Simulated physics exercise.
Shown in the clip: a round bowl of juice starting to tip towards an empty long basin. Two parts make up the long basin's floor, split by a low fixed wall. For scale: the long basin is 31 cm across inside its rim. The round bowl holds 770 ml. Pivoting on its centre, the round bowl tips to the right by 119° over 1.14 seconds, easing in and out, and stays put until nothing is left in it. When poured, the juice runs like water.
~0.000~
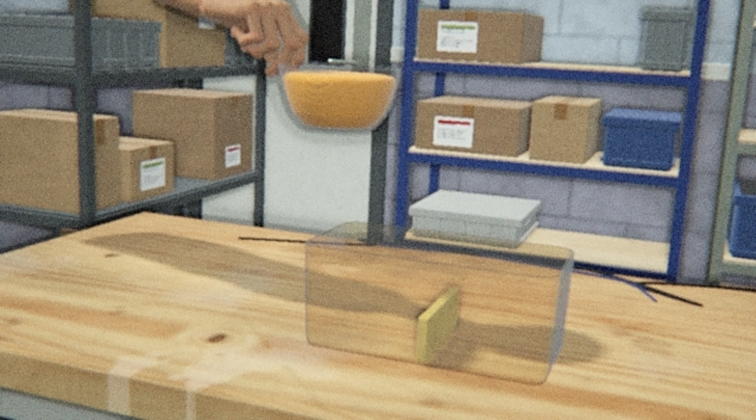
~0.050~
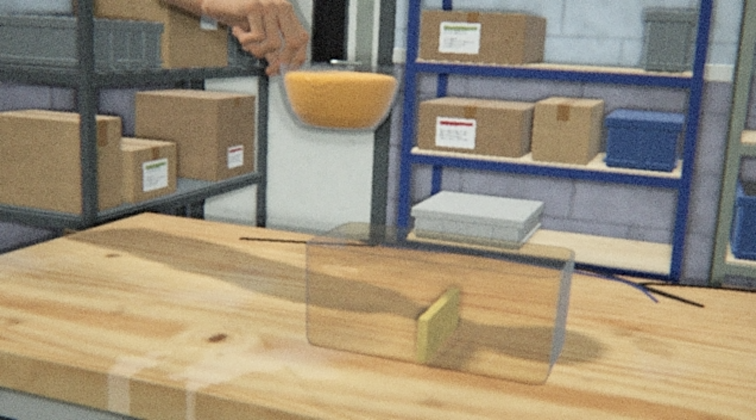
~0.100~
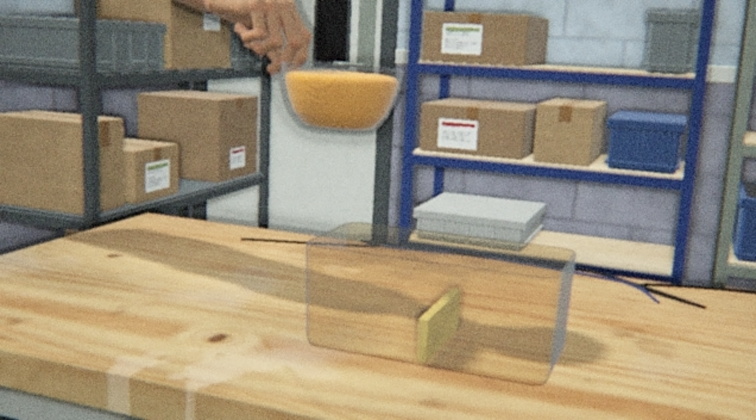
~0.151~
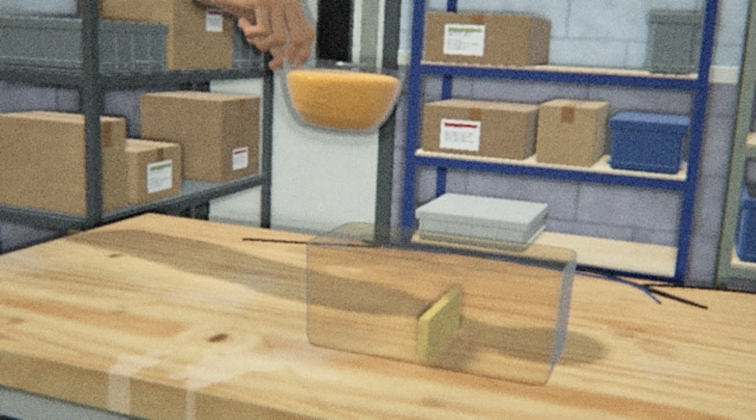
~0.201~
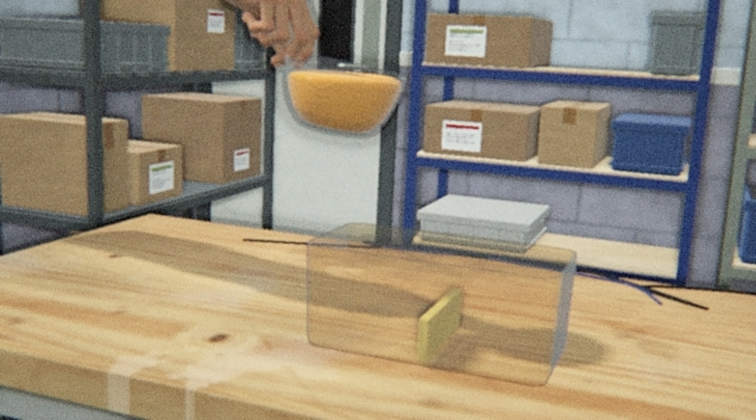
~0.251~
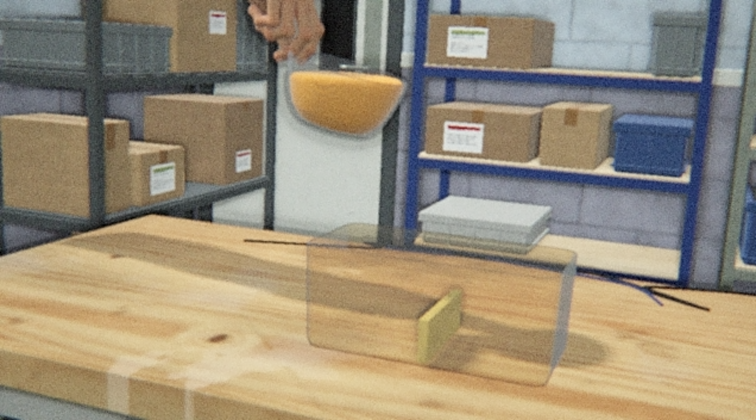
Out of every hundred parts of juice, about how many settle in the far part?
About 56 out of 100.
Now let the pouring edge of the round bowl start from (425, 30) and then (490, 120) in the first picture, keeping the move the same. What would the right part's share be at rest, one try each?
80 and 90 %.
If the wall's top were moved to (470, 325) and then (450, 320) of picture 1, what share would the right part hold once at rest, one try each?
I'd say 20 percent on the first go, 45 percent on the next.
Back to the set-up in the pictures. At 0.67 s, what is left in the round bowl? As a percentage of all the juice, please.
About 36 per cent.
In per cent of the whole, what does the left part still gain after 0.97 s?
Difference: Approx. 4 %.
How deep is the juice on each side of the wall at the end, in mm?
Depths: Left near 16 mm, right near 22 mm.
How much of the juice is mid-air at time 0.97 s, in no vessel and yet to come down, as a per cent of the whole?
6 per cent or so.
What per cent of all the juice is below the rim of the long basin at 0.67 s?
About 22%.
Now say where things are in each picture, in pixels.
In the first picture, it leans 0°; its right rim is at (396, 72); the juice meets the walls at (291, 73) and (395, 80); the long basin's rim runs from (326, 233) to (567, 265); the wall's top is at (440, 304).
In the second picture, it leans 1°; its right rim is at (397, 72); the juice meets the walls at (291, 73) and (396, 80).
In the third picture, it leans 2°; its right rim is at (399, 74); the juice meets the walls at (293, 72) and (397, 81).
In the fourth picture, it leans 5°; its right rim is at (400, 77); the juice meets the walls at (295, 71) and (399, 82).
In the fifth picture, it leans 9°; its right rim is at (401, 82); the juice meets the walls at (297, 72) and (401, 83).
In the sixth picture, it leans 14°; its right rim is at (402, 88); the juice meets the walls at (298, 73) and (403, 84).
Then, 0.67 s in, the tilt is 75° and 36 per cent is still to pour, 5 is left of the wall and 18 right of it.
Then, 0.97 s in, the tilt is 113° and 0 per cent is still to pour, 39 is left of the wall and 55 right of it.
Then, 1.29 s in, the tilt is 119° and 0 per cent is still to pour, 43 is left of the wall and 56 right of it.
Then, 1.64 s in, the tilt is 119° and 0 per cent is still to pour, 43 is left of the wall and 56 right of it.
Finally, 43 per cent lies left of the wall, 56 right of it and 1 outside.
